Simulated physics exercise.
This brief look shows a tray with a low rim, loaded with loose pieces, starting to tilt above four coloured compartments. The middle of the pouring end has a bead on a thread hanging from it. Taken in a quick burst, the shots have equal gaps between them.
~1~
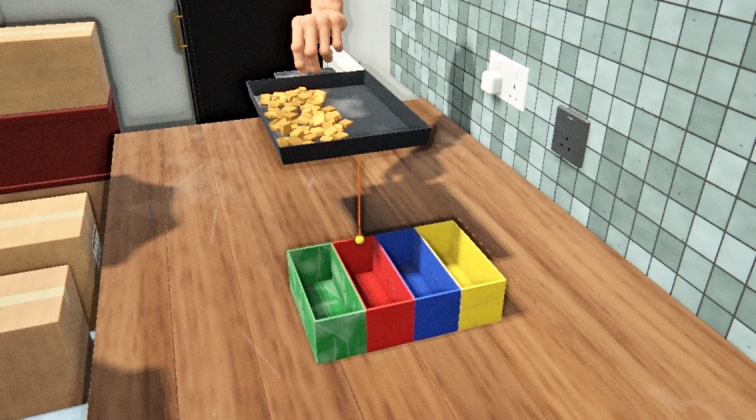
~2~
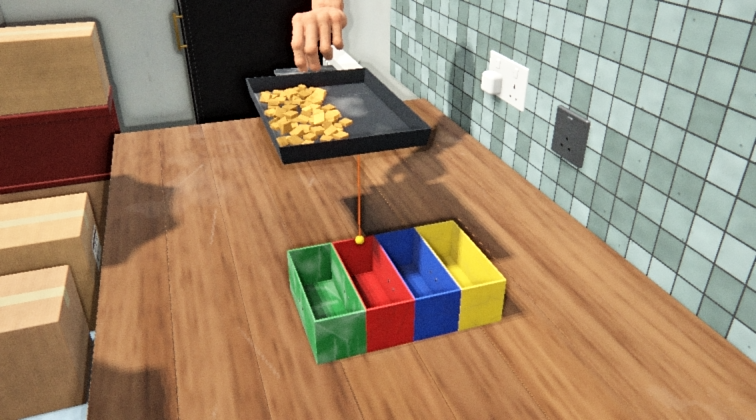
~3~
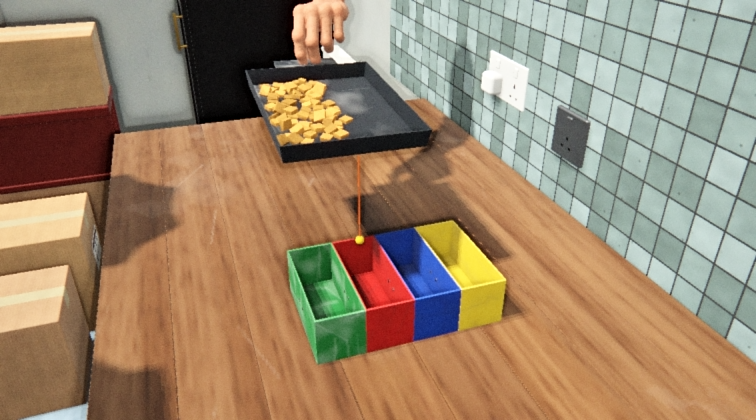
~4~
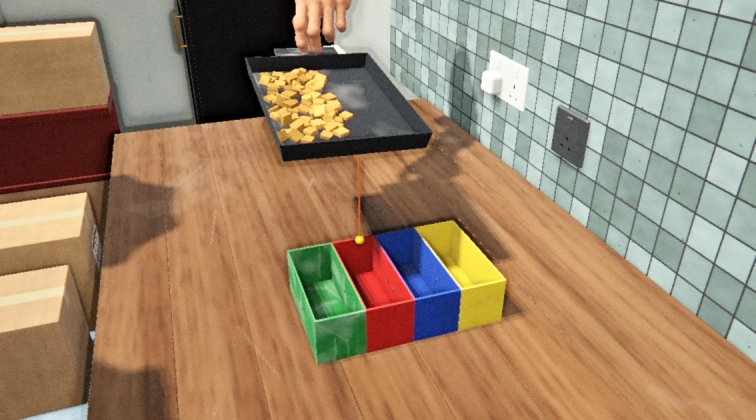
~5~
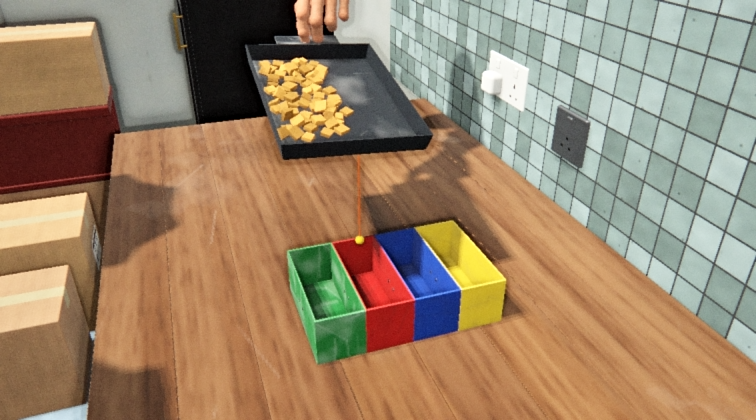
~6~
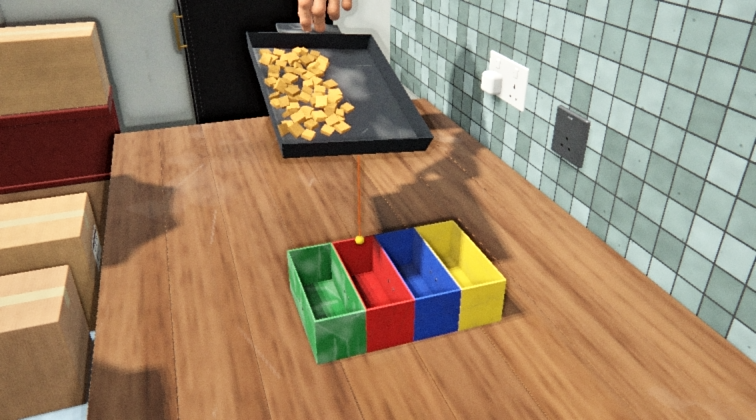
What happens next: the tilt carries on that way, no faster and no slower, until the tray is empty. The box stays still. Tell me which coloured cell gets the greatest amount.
The greatest amount goes to the blue cell.
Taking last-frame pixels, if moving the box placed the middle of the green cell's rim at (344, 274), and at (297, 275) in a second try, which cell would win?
You'd see the cell in blue win the first time and that yellow cell win the second.
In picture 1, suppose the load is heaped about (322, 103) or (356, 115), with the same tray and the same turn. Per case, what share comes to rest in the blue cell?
Around 60 percent the first time, around 50 percent the second.
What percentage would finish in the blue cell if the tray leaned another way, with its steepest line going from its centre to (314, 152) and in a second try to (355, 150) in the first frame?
About 0 %, then 20 %.
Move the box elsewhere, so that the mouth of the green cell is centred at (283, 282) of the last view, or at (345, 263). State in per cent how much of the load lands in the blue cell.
It comes to roughly 20 per cent in one try and roughly 60 per cent in the next.
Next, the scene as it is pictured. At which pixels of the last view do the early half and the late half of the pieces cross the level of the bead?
The first part at (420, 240); the rest at (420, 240).
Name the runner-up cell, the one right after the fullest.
The yellow cell.
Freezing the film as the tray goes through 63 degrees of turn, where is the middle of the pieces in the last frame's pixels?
Near the pixel (378, 130).
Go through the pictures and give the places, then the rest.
Corners of the pouring end (282, 146) and (427, 127), level; middle of the load (305, 116), cereal squares; bead on its thread (360, 240); green cell (341, 333); red cell (390, 322); blue cell (437, 311); yellow cell (482, 301), in the first picture.
Corners of the pouring end (282, 145) and (427, 127), level; middle of the load (305, 115), in the second picture.
Corners of the pouring end (283, 145) and (428, 129), tipped barely, lowest at the right corner; middle of the load (305, 110), in the third picture.
Corners of the pouring end (283, 143) and (428, 131), tipped a little, lowest at the right corner; middle of the load (305, 104), in the fourth picture.
Corners of the pouring end (284, 142) and (429, 133), tipped a little, lowest at the right corner; middle of the load (306, 97), in the fifth picture.
Corners of the pouring end (285, 142) and (430, 135), tipped clearly, lowest at the right corner; middle of the load (307, 91); green cell (341, 333); red cell (390, 322); blue cell (437, 311); yellow cell (482, 301), in the sixth picture.
Just after the last frame, tray tipped steeply; every one on the tray.
A moment on, tray tipped past a quarter turn; roughly half on the tray; about a tenth in the blue cell; about a tenth in the yellow cell; just a few in the red cell; roughly a quarter falling or outside the box.
Further on, tray tipped past a quarter turn; roughly half in the blue cell; roughly a quarter in the yellow cell; roughly a quarter in the red cell.
When it is over, tray tipped past a quarter turn; roughly half in the blue cell; roughly a quarter in the yellow cell; roughly a quarter in the red cell; not one in the green cell.
